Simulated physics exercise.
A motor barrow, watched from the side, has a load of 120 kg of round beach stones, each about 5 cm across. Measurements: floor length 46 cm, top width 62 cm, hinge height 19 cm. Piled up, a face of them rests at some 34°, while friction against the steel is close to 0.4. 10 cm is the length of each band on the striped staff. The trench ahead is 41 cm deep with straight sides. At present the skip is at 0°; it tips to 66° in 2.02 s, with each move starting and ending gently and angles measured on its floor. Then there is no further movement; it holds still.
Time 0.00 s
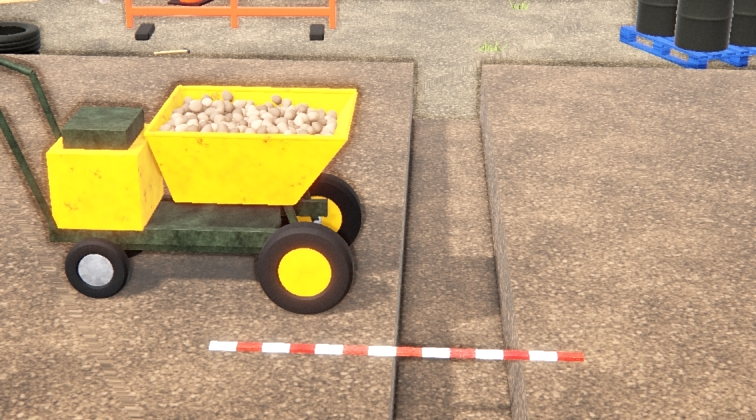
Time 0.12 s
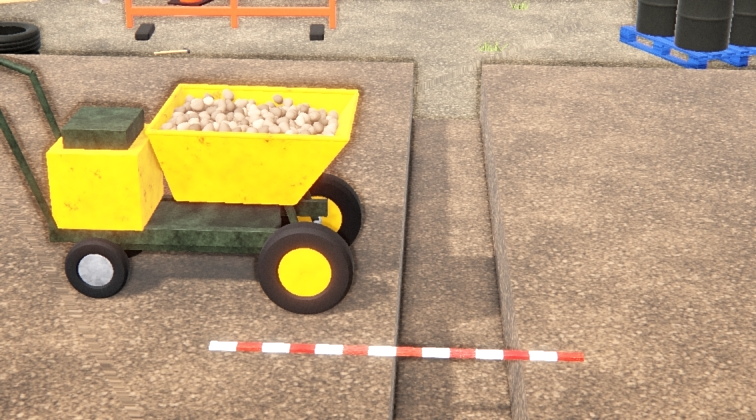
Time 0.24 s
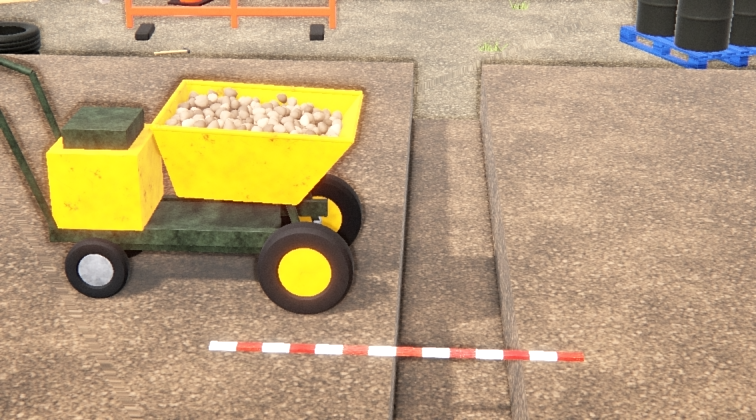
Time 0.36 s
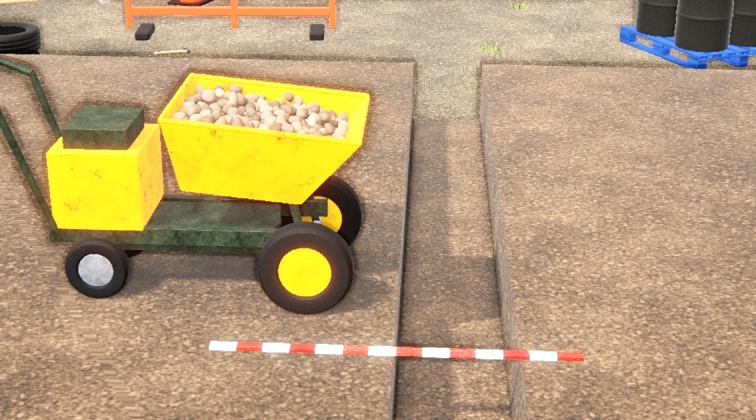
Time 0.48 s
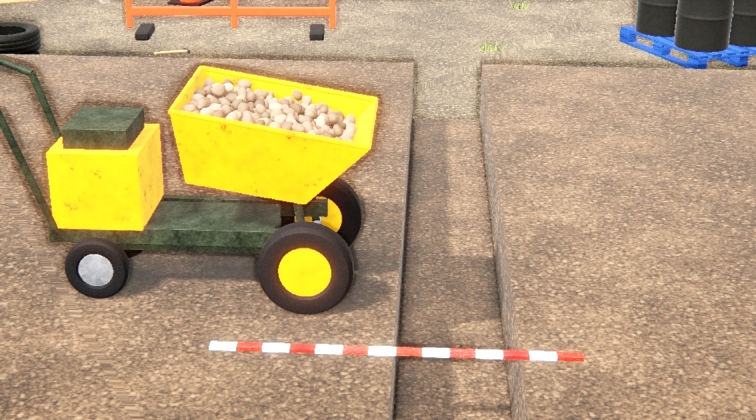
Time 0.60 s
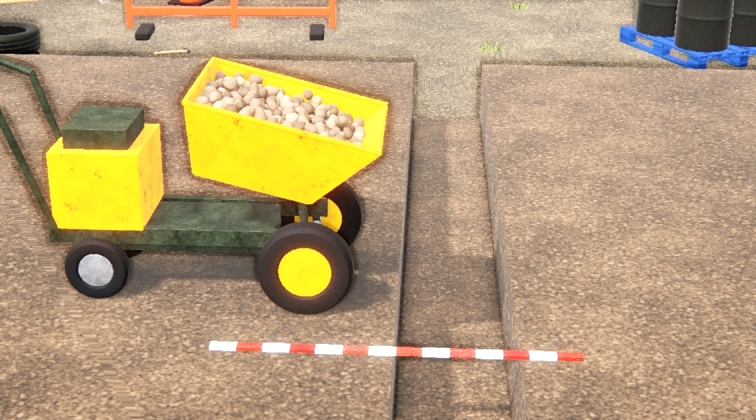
On a dirt site beside a straight-sided trench, a yellow motor barrow stands still with its skip full of round stones, behind a red and white pole; the skip gradually tilts, its rear rising as the stones shift slightly.
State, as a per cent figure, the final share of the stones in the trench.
The final share is about 81 per cent.
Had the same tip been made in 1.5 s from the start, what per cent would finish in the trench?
About 75 percent, I'd say.
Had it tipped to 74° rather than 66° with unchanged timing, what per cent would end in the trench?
About 80%.
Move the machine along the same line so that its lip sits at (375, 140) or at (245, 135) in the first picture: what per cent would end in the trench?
Roughly 55 per cent, then 90 per cent.
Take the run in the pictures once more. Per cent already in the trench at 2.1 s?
I'd say near 40 per cent at that time.
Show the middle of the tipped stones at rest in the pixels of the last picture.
In the last view, about (481, 356).
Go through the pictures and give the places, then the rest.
In the first picture, lip at (346, 139), floor tilted 0°, highest stones at (231, 108).
In the second picture, lip at (347, 139), floor tilted 1°, highest stones at (223, 107); the stones move at 0.1 m/s on average.
In the third picture, the skip is at 3°, its lip at (352, 141); the top of the load is at (227, 105); the stones move at 0.2 m/s on average.
In the fourth picture, the skip is at 6°, its lip at (360, 144); the top of the load is at (212, 100); the stones move at 0.3 m/s on average.
In the fifth picture, lip at (369, 148), floor tilted 9°, highest stones at (218, 92); the stones move at 0.3 m/s on average.
In the sixth picture, the skip is at 14°, its lip at (380, 154); the top of the load is at (222, 84); the stones move at 0.4 m/s on average.
After 1.5 s the floor is at 56°; 98 % in the skip, 2 % in the trench; the foremost stones are at (468, 226).
After 2.1 s the floor is at 66°; 50 % in the skip, 40 % in the trench, 11 % past the trench; the foremost stones are at (603, 288).
After 2.5 s the floor is at 66°; 28 % in the skip, 54 % in the trench, 18 % past the trench; the foremost stones are at (658, 287).
After 4.4 s the floor is at 66°; 0 % in the skip, 81 % in the trench, 19 % past the trench; the foremost stones are at (670, 288).
